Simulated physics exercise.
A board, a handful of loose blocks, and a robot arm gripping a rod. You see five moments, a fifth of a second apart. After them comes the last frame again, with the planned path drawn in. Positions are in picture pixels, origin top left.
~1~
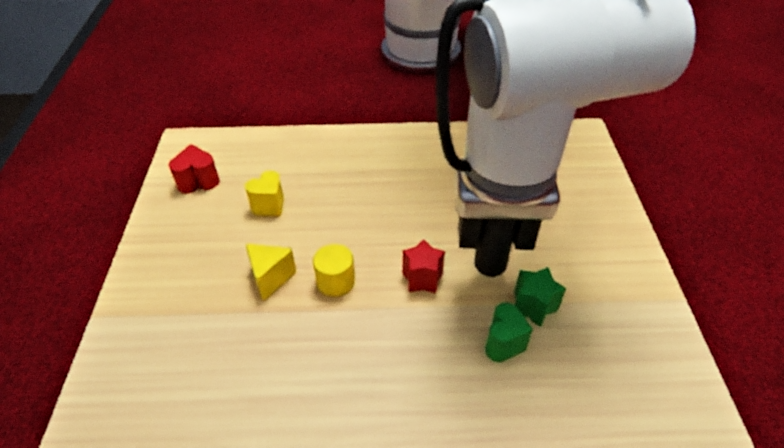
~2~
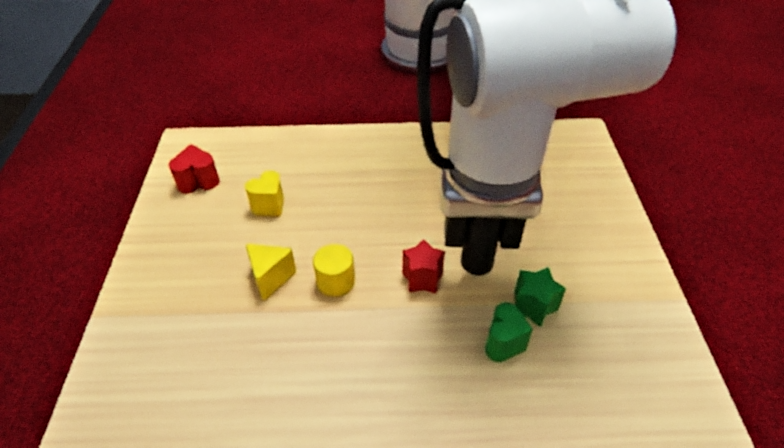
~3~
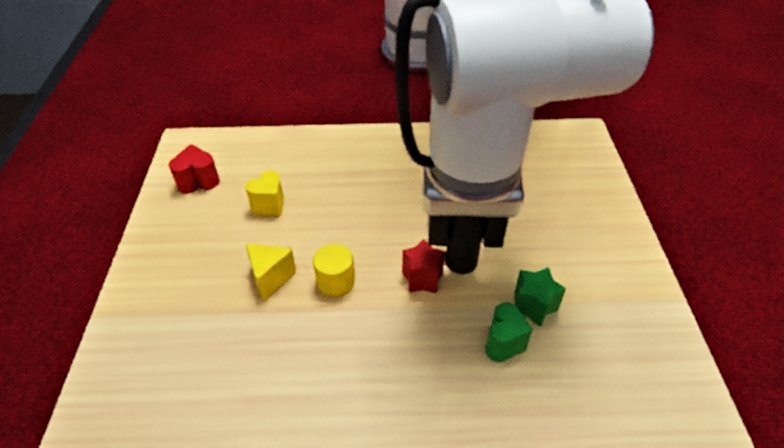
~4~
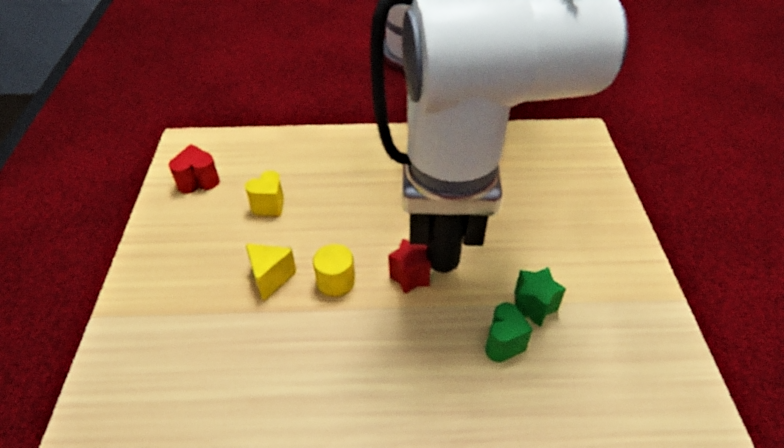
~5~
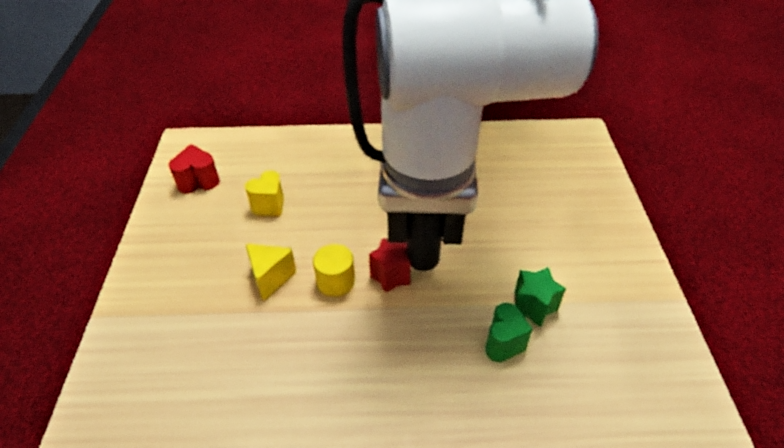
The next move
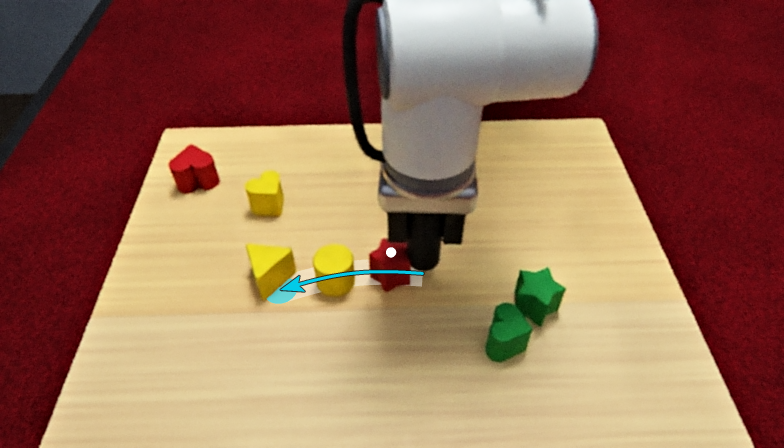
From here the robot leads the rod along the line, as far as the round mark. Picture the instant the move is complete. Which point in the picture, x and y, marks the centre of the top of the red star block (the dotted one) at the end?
About (243, 263).
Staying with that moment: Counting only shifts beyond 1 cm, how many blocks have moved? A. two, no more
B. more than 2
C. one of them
Answer: B.
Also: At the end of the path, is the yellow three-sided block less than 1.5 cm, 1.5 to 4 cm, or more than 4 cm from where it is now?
It falls in the over 4 cm band.
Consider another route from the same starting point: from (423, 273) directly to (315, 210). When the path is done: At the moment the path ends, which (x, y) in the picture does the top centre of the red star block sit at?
I think it will end close to (365, 248).
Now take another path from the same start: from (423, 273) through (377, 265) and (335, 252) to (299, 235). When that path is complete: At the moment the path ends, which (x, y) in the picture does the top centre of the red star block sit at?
It is at (291, 239).
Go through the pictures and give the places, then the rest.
In the first picture, rod's lower end at (490, 264); yellow three-sided block at (265, 256); yellow circle at (333, 258); red star block at (424, 255).
In the second picture, rod at (477, 263); blocks still.
In the third picture, rod at (461, 262); blocks still.
In the fourth picture, rod at (443, 260); red star block at (411, 253).
In the fifth picture, rod at (423, 259); yellow three-sided block at (265, 256); yellow circle at (333, 258); red star block at (391, 252).
Drawn move, from (423, 273) through (351, 273) to (281, 290); the dot is on the red star block.
The first path, step by step. One third of the way, rod at (373, 257); yellow circle at (308, 261); red star block at (341, 247).
Two thirds of the way, rod at (324, 263); yellow three-sided block at (237, 253); yellow circle at (258, 274); red star block at (290, 254).
At the end, rod at (277, 276); yellow three-sided block at (215, 249); yellow circle at (208, 289); red star block at (243, 263), turned 15° clockwise.
